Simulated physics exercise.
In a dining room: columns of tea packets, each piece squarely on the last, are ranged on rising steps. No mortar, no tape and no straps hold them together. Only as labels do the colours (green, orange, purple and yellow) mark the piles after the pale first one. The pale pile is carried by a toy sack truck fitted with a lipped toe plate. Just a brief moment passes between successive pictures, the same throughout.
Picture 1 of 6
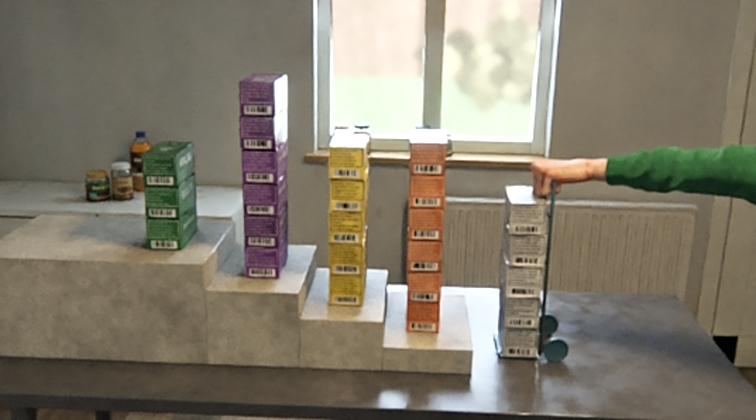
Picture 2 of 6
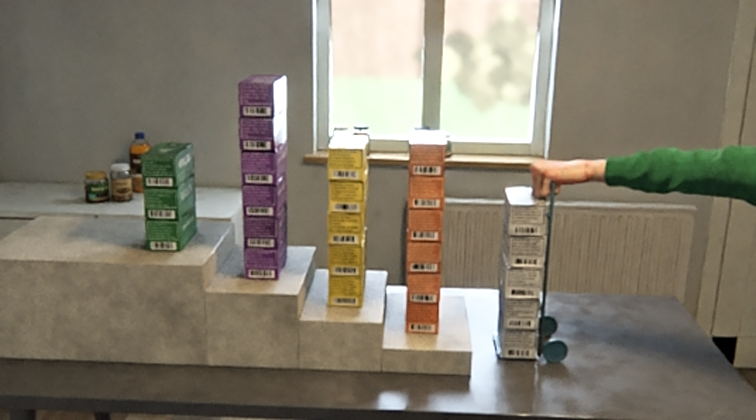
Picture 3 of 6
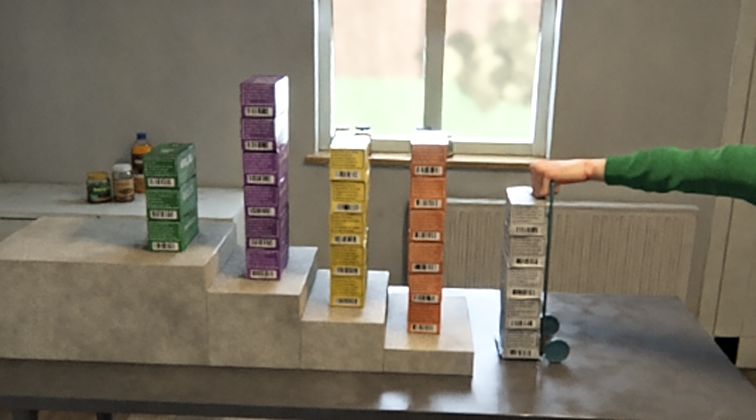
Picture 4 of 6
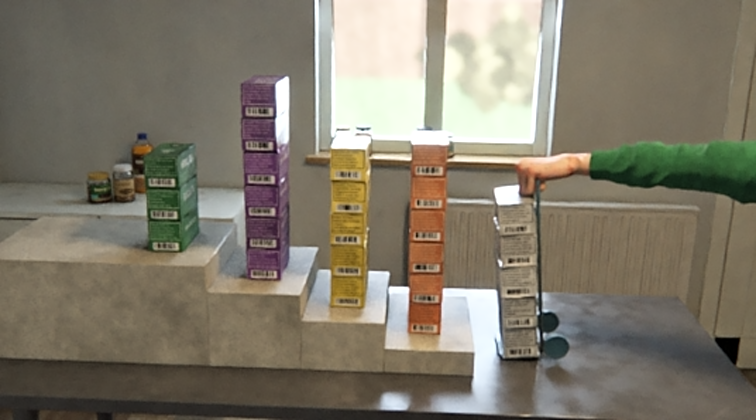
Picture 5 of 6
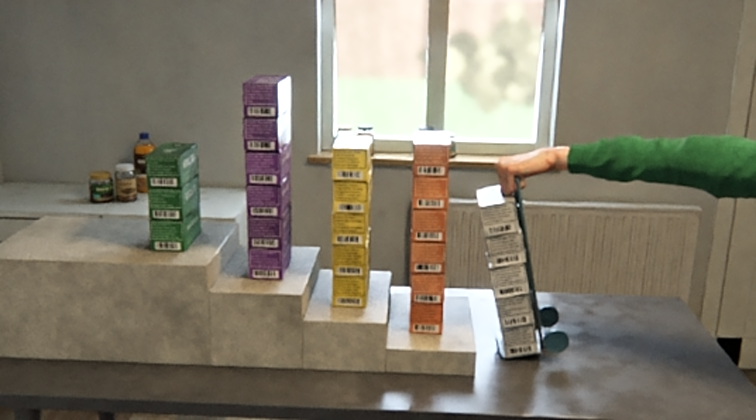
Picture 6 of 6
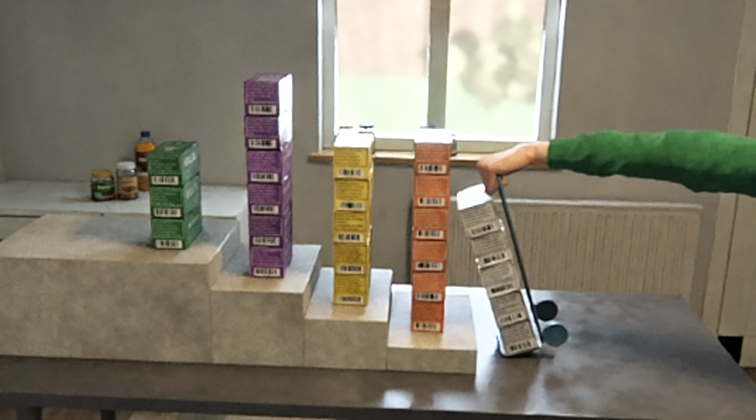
A pale stack of packets on a small hand truck stands upright at first, then leans gradually left toward the stepped columns as a green-sleeved hand tilts the truck's top; the green, purple, yellow and orange stacks stay still.
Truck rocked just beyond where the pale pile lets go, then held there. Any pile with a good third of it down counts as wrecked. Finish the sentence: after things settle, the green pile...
It is knocked down.
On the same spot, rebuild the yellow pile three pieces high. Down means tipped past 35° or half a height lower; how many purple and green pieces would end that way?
I'd count purple 5 and green 3.
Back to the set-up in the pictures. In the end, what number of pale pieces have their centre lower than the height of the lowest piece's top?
That would be 1 in total.
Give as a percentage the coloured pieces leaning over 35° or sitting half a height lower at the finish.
It comes out at around 90 per cent.
Soon, 0 of the pale pile down; none of the 3 green packets down (0 of 20 in all colours); top green packet unmoved; top orange packet tipped a little.
A while on, 5 of the pale pile down; none of the 3 green packets down (0 of 20 in all colours); top green packet unmoved; top orange packet tipped clearly, half its height lower.
Towards the end, 5 of the pale pile down; none of the 3 green packets down (10 of 20 in all colours); top green packet displaced half its height; top orange packet tipped well over, about its own height lower.
Then, 5 of the pale pile down; 3 of the 3 green packets down (18 of 20 in all colours); top green packet on its side; top purple packet on its side.
Finally, 4 of the pale pile down; 3 of the 3 green packets down (18 of 20 in all colours); top green packet on its side; top purple packet on its side. Seen by the last camera, middles, top green packet near (71, 218), top purple packet near (30, 215).
